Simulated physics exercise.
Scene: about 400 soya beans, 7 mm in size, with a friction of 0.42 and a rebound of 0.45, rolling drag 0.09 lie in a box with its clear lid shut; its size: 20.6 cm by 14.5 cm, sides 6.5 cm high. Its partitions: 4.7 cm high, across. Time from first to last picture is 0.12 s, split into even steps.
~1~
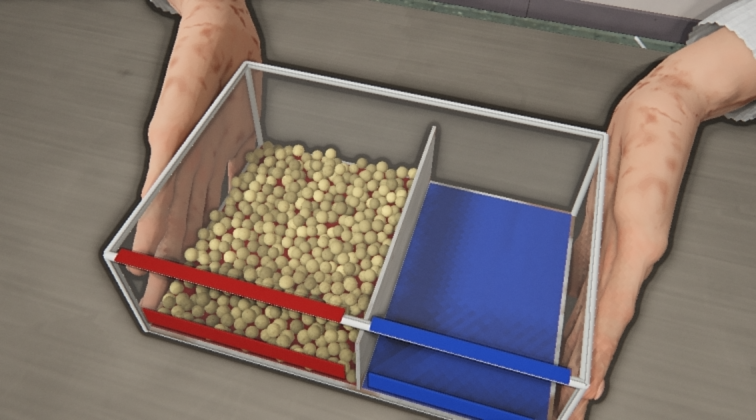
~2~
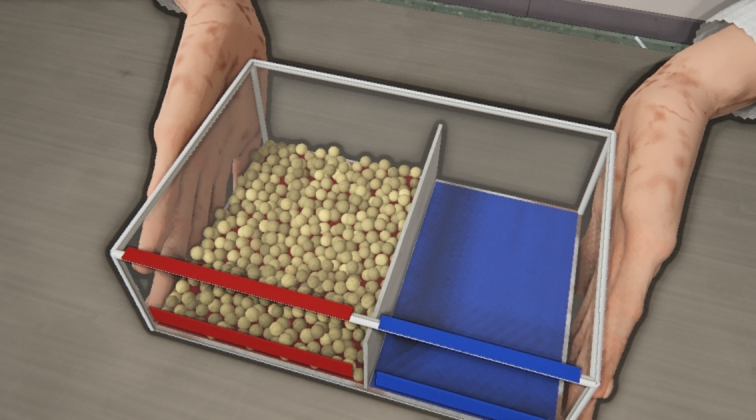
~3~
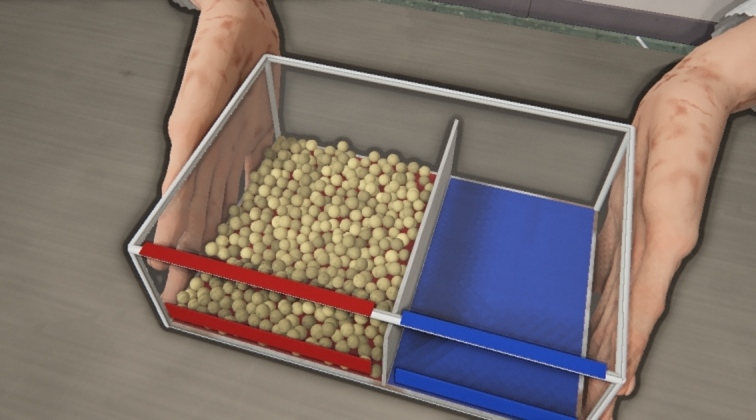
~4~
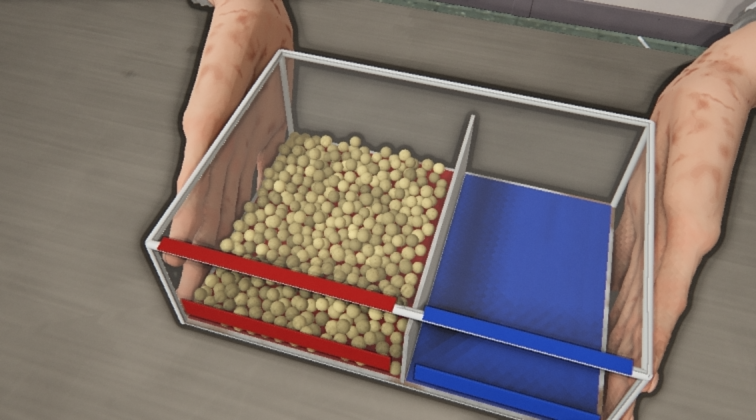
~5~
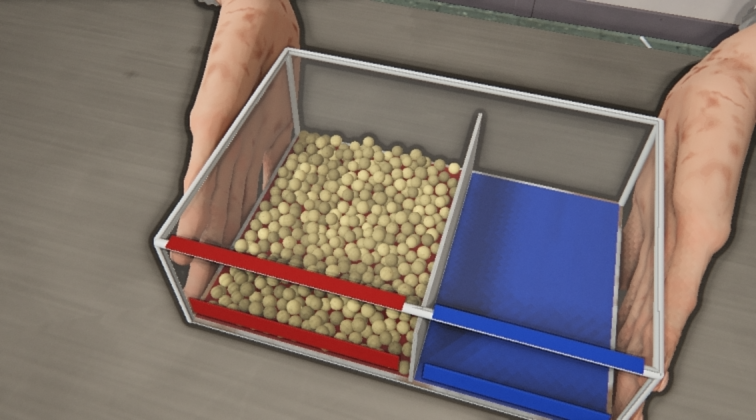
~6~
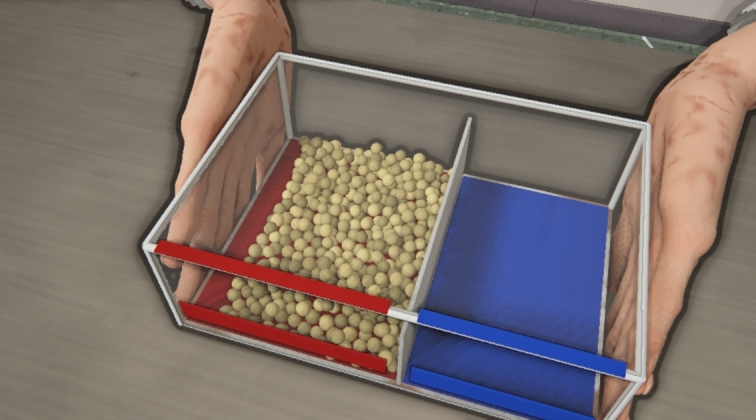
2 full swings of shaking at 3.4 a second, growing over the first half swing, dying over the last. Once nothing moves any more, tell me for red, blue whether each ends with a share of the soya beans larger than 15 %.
Outcome: Red is a hit. Blue is a miss.
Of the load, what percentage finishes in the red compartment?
About 100 %.
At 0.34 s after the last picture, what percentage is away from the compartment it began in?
Roughly 0 %.
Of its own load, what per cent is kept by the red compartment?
That works out to around 100 per cent.
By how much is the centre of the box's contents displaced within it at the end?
From start to finish it ends up roughly 1.5 cm away.
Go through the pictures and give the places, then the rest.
The first picture shows box at (330, 323); tilt 0 degrees; moved 0.0 cm; red 100 %.
The second picture shows box at (338, 321); tilt 0 degrees; moved 0.4 cm.
The third picture shows box at (358, 317); tilt 0 degrees; moved 1.3 cm.
The fourth picture shows box at (379, 313); tilt 0 degrees; moved 2.1 cm.
The fifth picture shows box at (389, 312); tilt 0 degrees; moved 2.5 cm.
The sixth picture shows box at (374, 315); tilt 0 degrees; moved 1.7 cm; red 100 %.
Then, 0.19 s after the last picture, tilt 0 degrees; red 100 %; middle of all pieces near (291, 231).
Then, 0.34 s after the last picture, tilt 0 degrees; red 100 %; middle of all pieces near (345, 242).
Then, 0.49 s after the last picture, tilt 0 degrees; red 100 %; middle of all pieces near (280, 234).
Then, 0.62 s after the last picture, tilt 0 degrees; red 100 %; middle of all pieces near (281, 236).
In the end, red 100 %, blue 0 %.
